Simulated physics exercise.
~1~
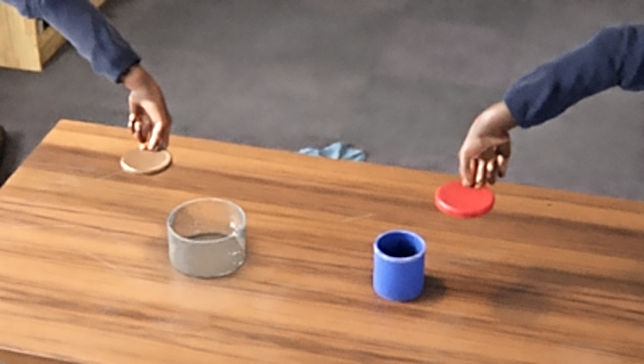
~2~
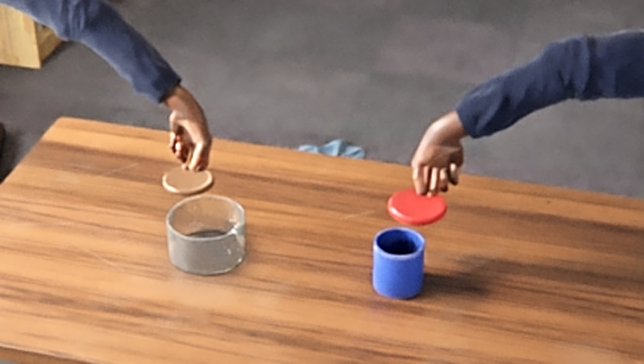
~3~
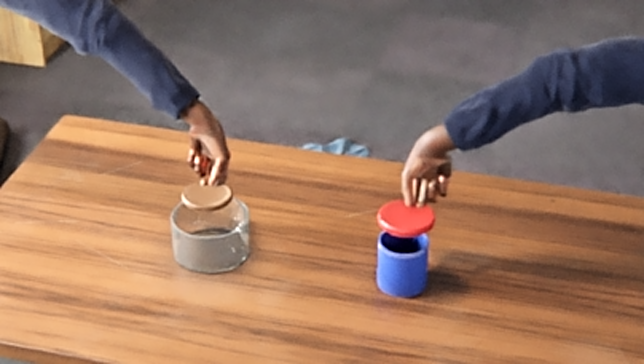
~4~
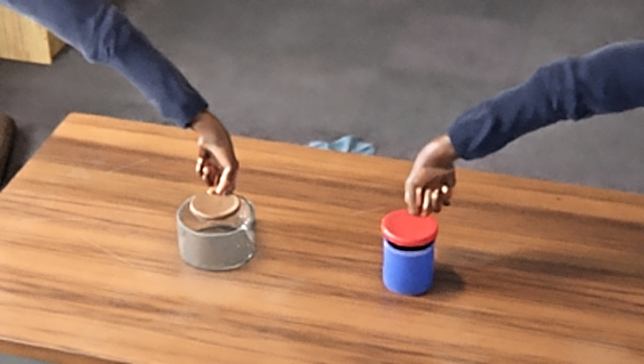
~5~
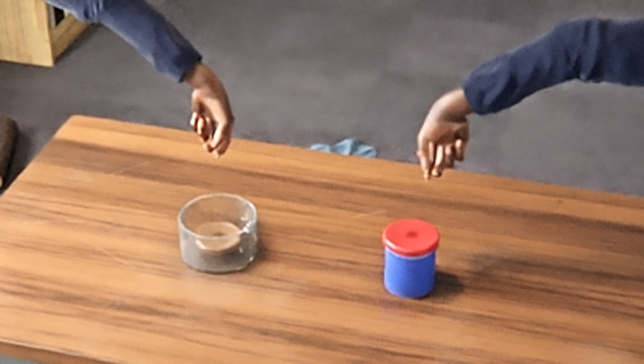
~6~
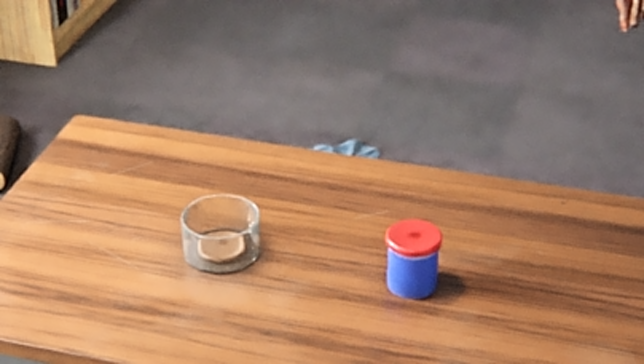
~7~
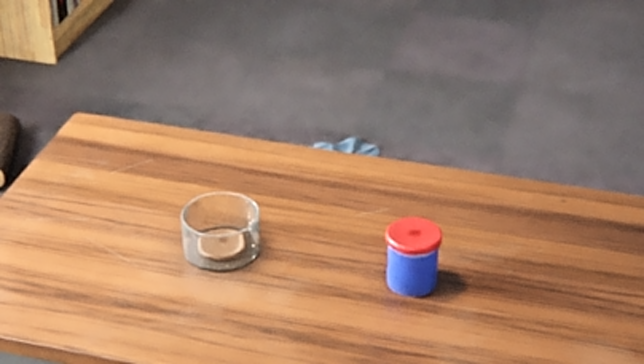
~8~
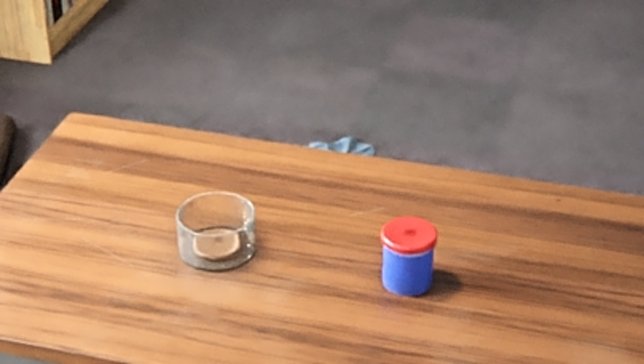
Two hands in dark blue sleeves reach over a wooden table with a grey floor behind it, seen from slightly above by a gently swaying camera. The left hand holds a brown lid near a wide clear glass, and the right holds a red coaster near a narrower blue beaker. Both discs move inward and down until they are over the openings. The hands let go and draw back out of view. The red coaster stays on the blue rim, covering the opening, while the brown lid drops inside the glass and lies near the bottom.
